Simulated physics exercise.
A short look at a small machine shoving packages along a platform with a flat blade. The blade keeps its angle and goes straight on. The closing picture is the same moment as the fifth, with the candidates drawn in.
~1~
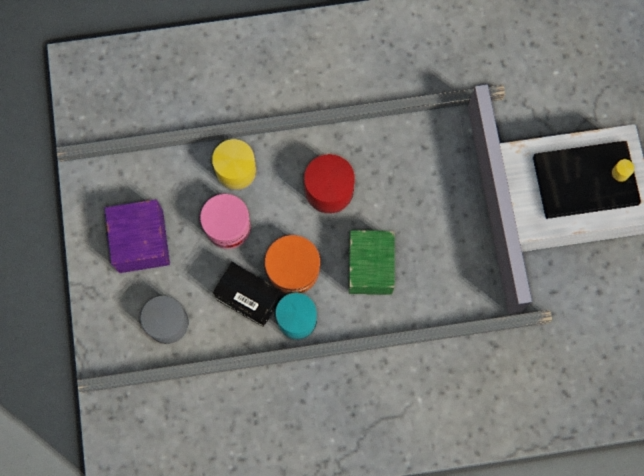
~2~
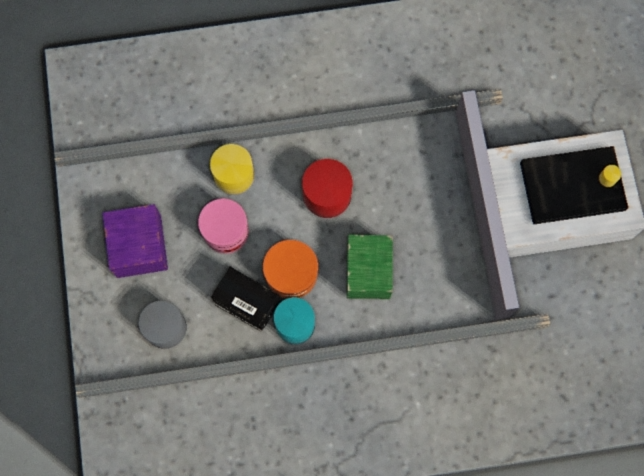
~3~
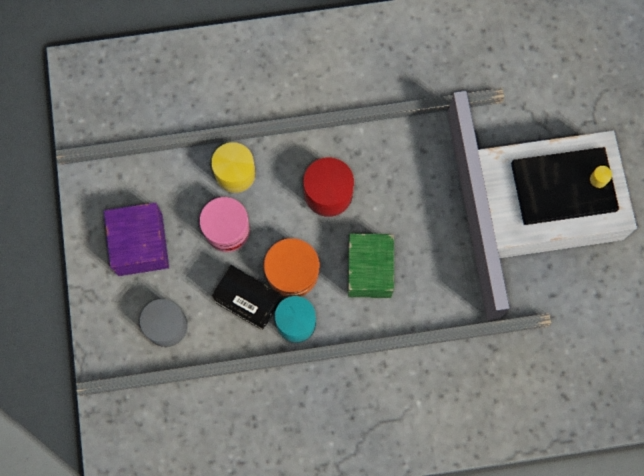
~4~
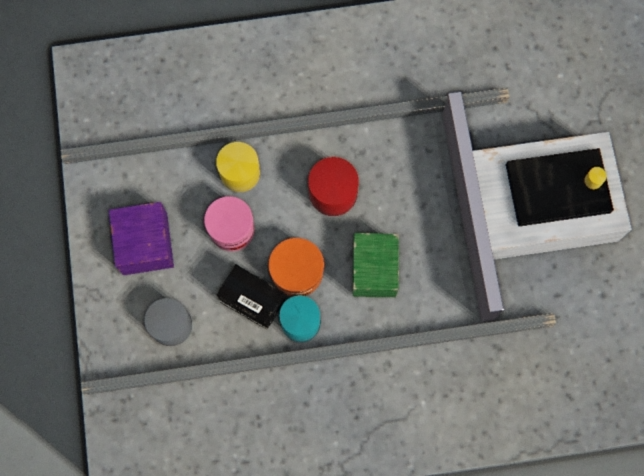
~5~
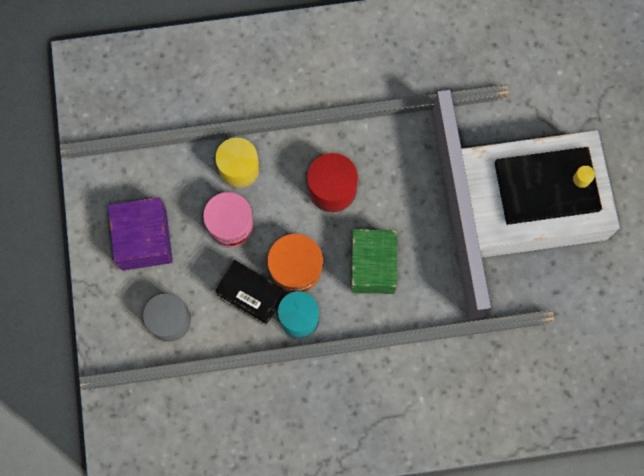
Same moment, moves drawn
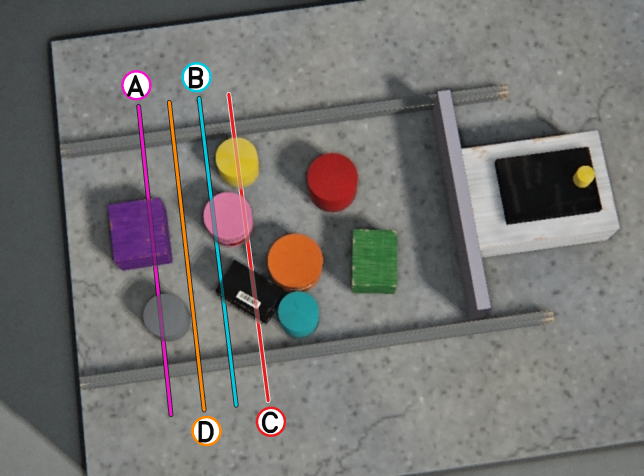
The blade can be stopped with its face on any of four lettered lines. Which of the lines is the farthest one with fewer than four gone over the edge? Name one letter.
Stop at A.
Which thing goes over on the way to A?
The grey canister goes over.
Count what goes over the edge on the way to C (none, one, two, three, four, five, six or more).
In all, none.
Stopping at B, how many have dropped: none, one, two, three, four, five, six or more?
In all, none.
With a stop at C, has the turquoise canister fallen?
No.
On the copy, A at (154, 255); B at (217, 246); C at (248, 242); D at (186, 250).
On A. First, robot (429, 202); black parcel (246, 298); green crate (329, 269).
Then, robot (317, 217); grey canister (123, 329); purple crate (126, 239).
Finally, robot (230, 229); grey canister over the edge; purple crate (63, 240); one fallen.
By contrast, B is within the limit but short; C is within the limit but short; D is within the limit but short.
